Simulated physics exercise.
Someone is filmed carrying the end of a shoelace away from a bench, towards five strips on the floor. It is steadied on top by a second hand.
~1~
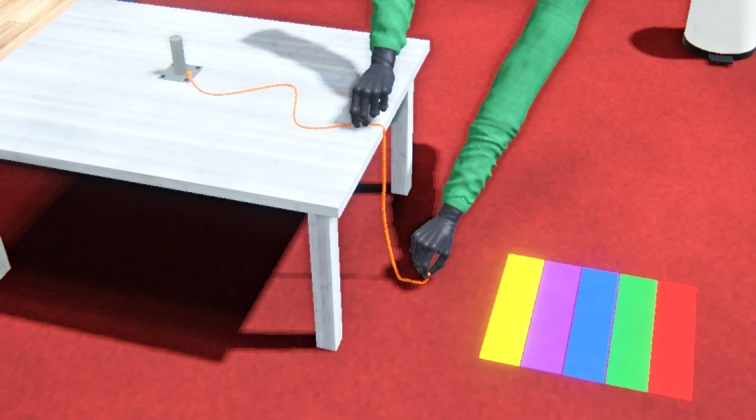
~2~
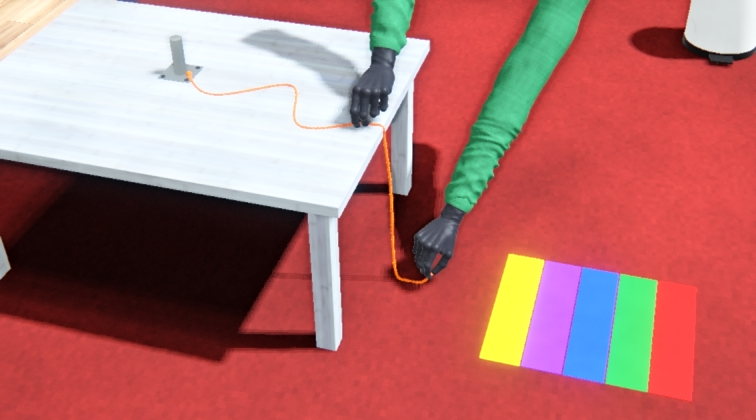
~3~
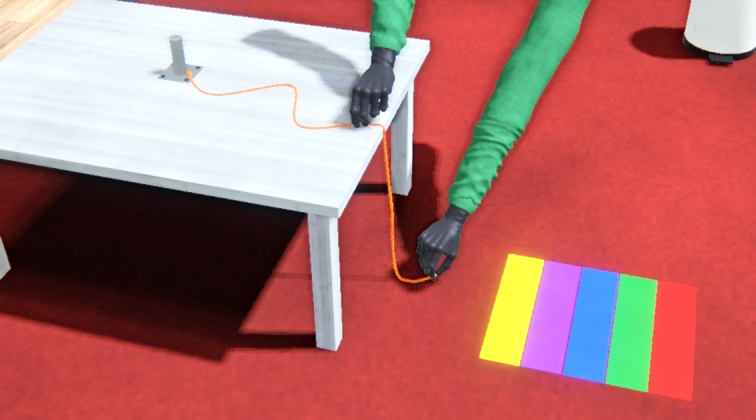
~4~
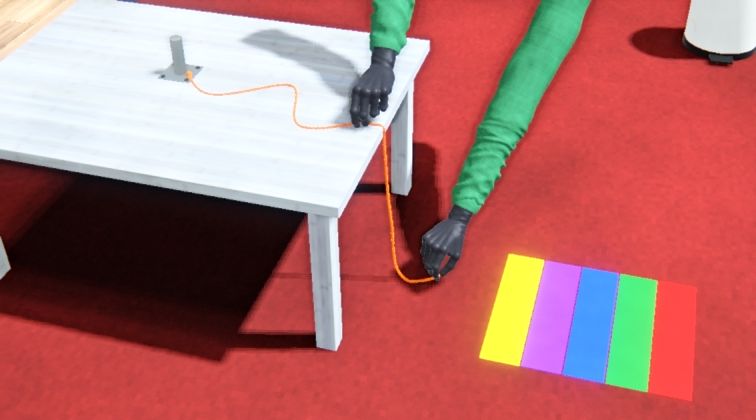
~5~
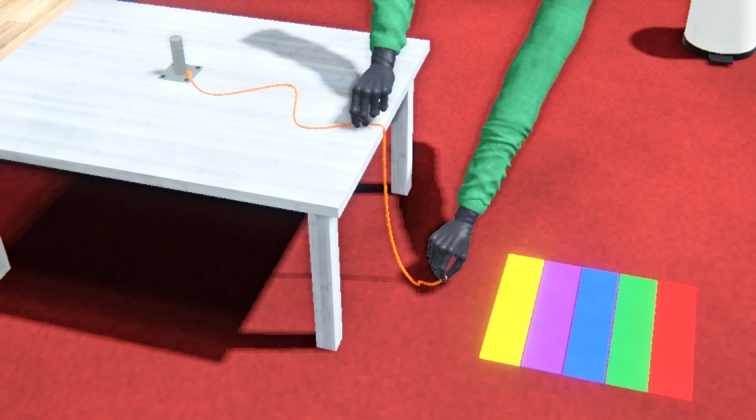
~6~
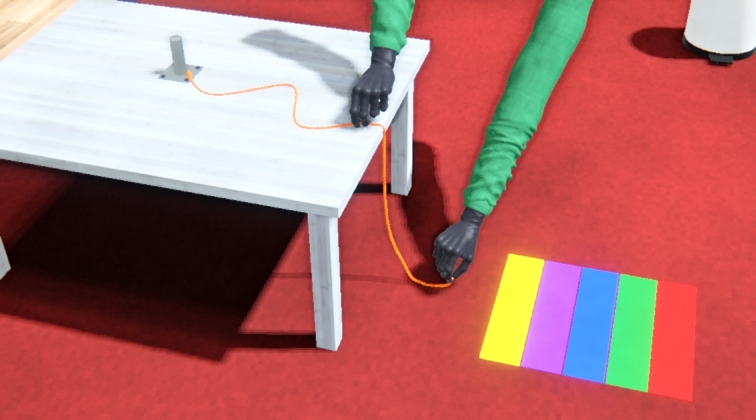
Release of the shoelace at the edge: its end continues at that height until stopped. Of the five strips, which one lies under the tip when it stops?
The green strip.
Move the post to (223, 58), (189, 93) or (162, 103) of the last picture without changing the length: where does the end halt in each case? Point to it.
Close to (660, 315), (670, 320) and (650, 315) in that order.
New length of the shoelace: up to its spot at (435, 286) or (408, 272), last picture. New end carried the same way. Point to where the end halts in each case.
The pixels are (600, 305) and (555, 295), in that order.
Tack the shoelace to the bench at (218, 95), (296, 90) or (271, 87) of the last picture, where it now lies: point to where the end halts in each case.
It comes to rest around (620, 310), (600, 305) and (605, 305) respectively.
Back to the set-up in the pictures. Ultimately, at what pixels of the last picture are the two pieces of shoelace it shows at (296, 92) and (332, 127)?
You'll find the first mark at (319, 103) and the second mark at (406, 137).
Early on, end near (573, 301); over purple.
Midway, end near (614, 308); over blue.
At the end of the slack, end near (637, 313); over green. The green one.
